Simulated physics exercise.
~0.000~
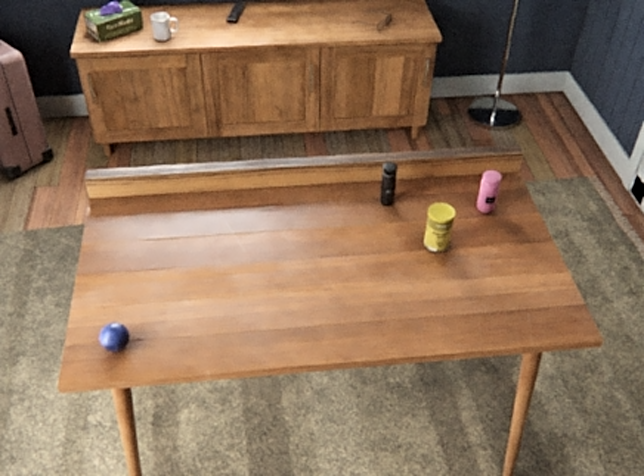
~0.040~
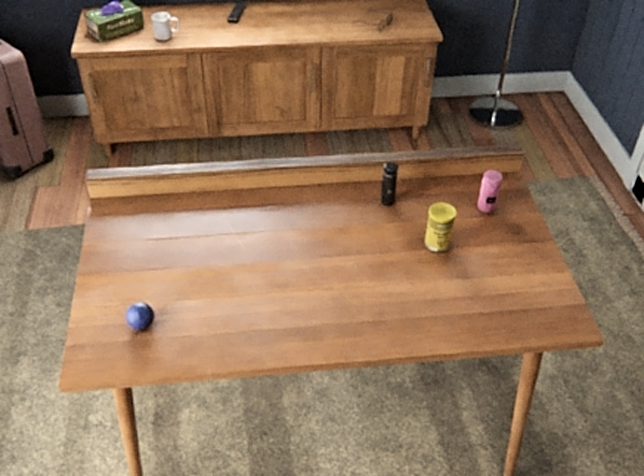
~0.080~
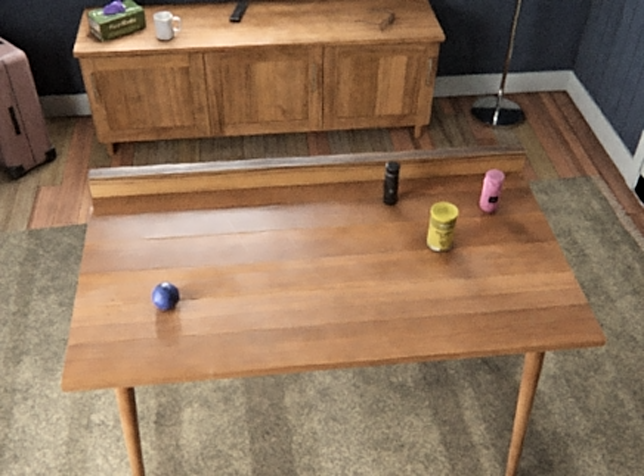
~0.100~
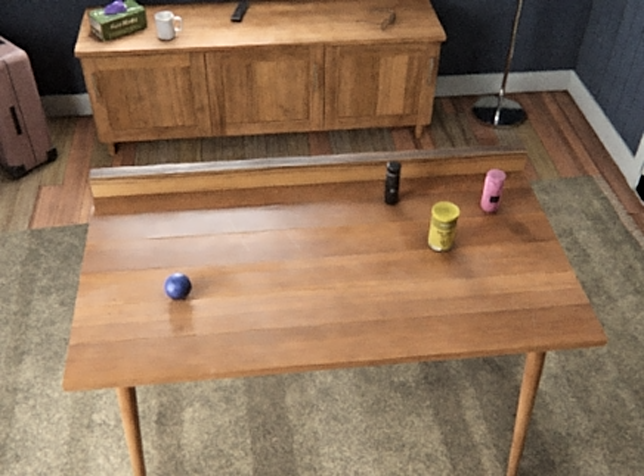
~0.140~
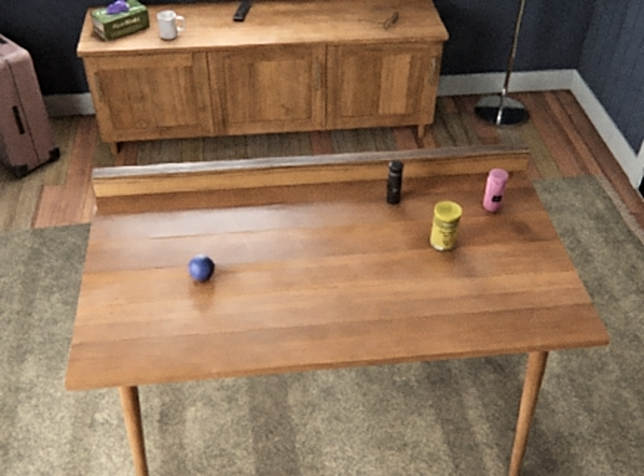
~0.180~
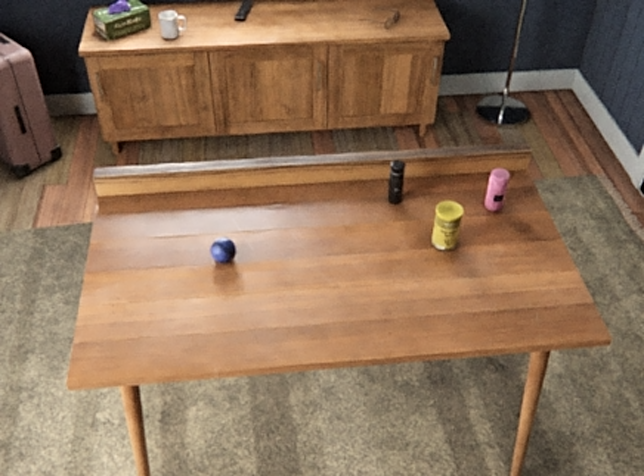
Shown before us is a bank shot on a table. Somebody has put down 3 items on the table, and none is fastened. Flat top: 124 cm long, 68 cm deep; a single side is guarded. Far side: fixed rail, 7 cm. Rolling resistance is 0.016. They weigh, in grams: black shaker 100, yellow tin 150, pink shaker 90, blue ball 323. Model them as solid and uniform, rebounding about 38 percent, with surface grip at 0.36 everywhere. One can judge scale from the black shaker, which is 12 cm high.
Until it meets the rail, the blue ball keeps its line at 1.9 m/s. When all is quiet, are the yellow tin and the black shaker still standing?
As I see it, the yellow tin won't come down, the black shaker will come down.
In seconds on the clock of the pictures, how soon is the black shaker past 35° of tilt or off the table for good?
Near 0.8 s on the clock.
After 0.48 s, blue ball near (347, 191).
After 0.78 s, blue ball near (437, 208); black shaker leaning 31° near (431, 172).
After 1.18 s, blue ball near (548, 234); black shaker on its side near (451, 180).
After 1.58 s, blue ball near (609, 382); black shaker on its side near (451, 181).
By the end (1.8 s), tipped over on the table, black shaker; the other 2 in place, give or take 4 cm. Seen from the same camera at the end, yellow tin near (447, 227), black shaker near (451, 181).
